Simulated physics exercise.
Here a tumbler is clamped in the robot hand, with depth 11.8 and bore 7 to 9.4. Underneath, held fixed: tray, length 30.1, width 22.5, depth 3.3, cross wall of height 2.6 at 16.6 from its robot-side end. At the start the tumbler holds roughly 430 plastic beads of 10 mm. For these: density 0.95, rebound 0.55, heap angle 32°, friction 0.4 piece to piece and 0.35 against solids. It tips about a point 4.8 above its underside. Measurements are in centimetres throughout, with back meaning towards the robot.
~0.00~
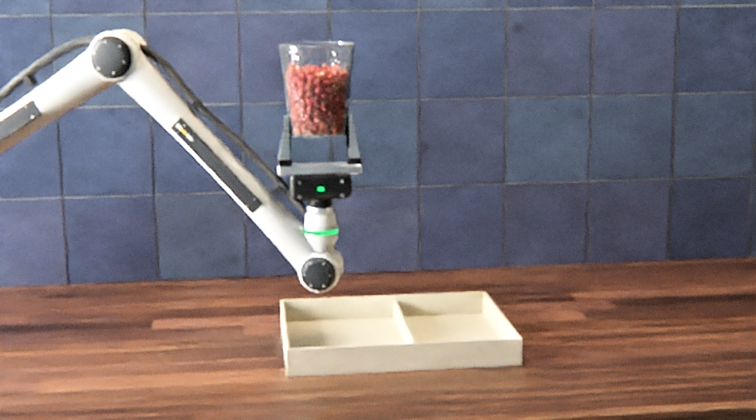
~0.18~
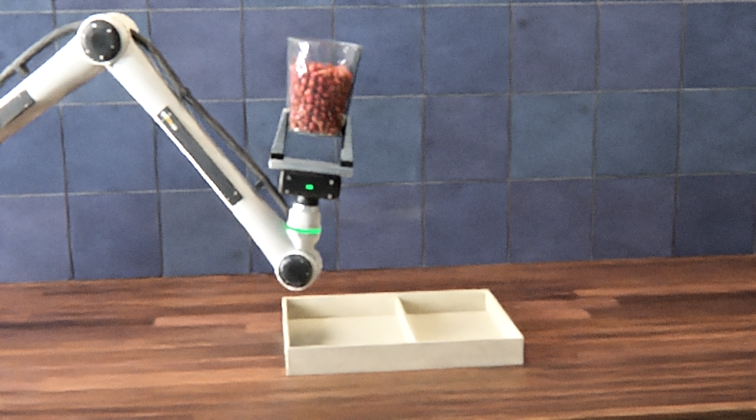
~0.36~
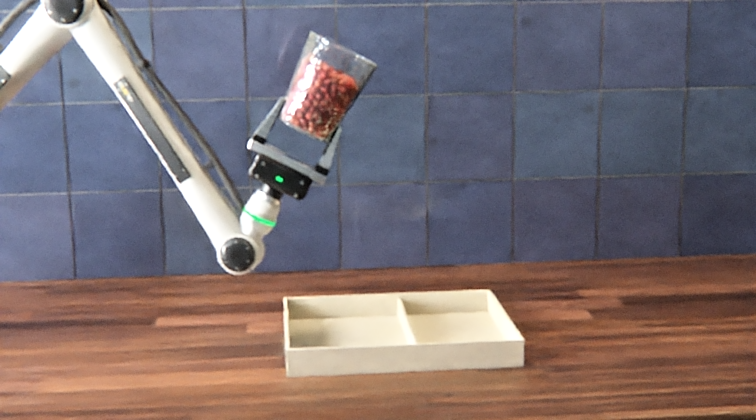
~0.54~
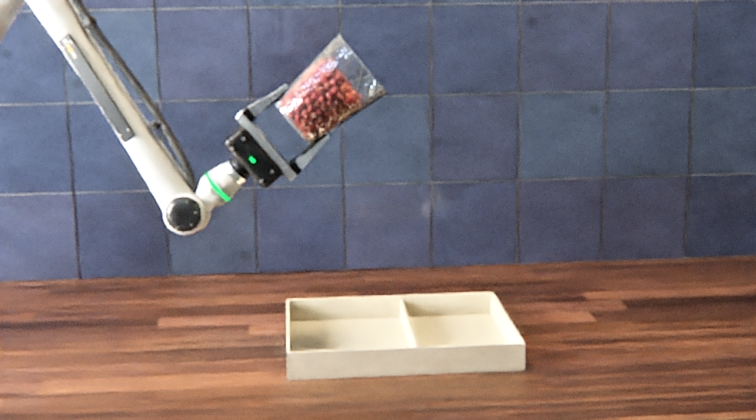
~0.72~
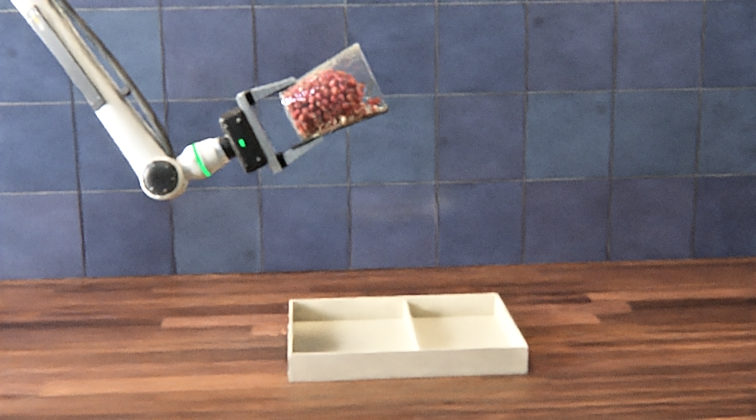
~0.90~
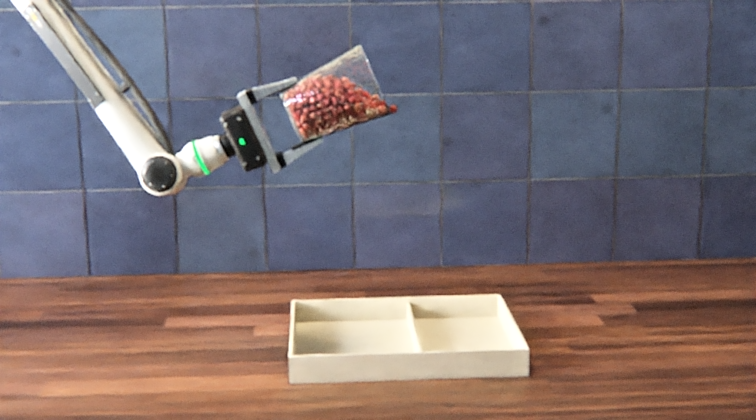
A robot arm lifts back leftward and tilts a clear tumbler of red beads rightward.
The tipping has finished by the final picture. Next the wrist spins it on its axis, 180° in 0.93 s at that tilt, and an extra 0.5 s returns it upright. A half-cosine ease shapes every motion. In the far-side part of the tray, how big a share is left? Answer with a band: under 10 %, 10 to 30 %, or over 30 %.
Under 10 %.
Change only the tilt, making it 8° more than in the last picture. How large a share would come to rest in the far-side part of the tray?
In that case I'd expect around 15 per cent.
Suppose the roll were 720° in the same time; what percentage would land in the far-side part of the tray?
Estimate: Near 5 %.
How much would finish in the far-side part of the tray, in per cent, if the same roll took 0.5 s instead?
Expected share: Some 5 %.
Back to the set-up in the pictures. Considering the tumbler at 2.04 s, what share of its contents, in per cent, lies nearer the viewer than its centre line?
Estimated share: About 45 %.
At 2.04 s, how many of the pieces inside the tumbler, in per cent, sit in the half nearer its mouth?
Mouth-half share: Approx. 40 in a hundred.
By 1.47 s, tipped 67°, highest piece 38 above the table; 424 in the tumbler, 2 in the far-side part, 6 in flight or on a rim.
By 2.04 s, tipped 41°, highest piece 39 above the table; 416 in the tumbler, 9 in the far-side part, 2 in the robot-side part, 5 in flight or on a rim.
By 2.53 s, upright, highest piece 41 above the table; 416 in the tumbler, 13 in the far-side part, 2 in the robot-side part, 1 on the table or floor.
By 3.23 s, upright, highest piece 41 above the table; 416 in the tumbler, 13 in the far-side part, 2 in the robot-side part, 1 on the table or floor.
Final count, 416 in the tumbler, 13 in the far-side part, 2 in the robot-side part, 1 on the table or floor. That is 3 % in the far-side part of the tray.
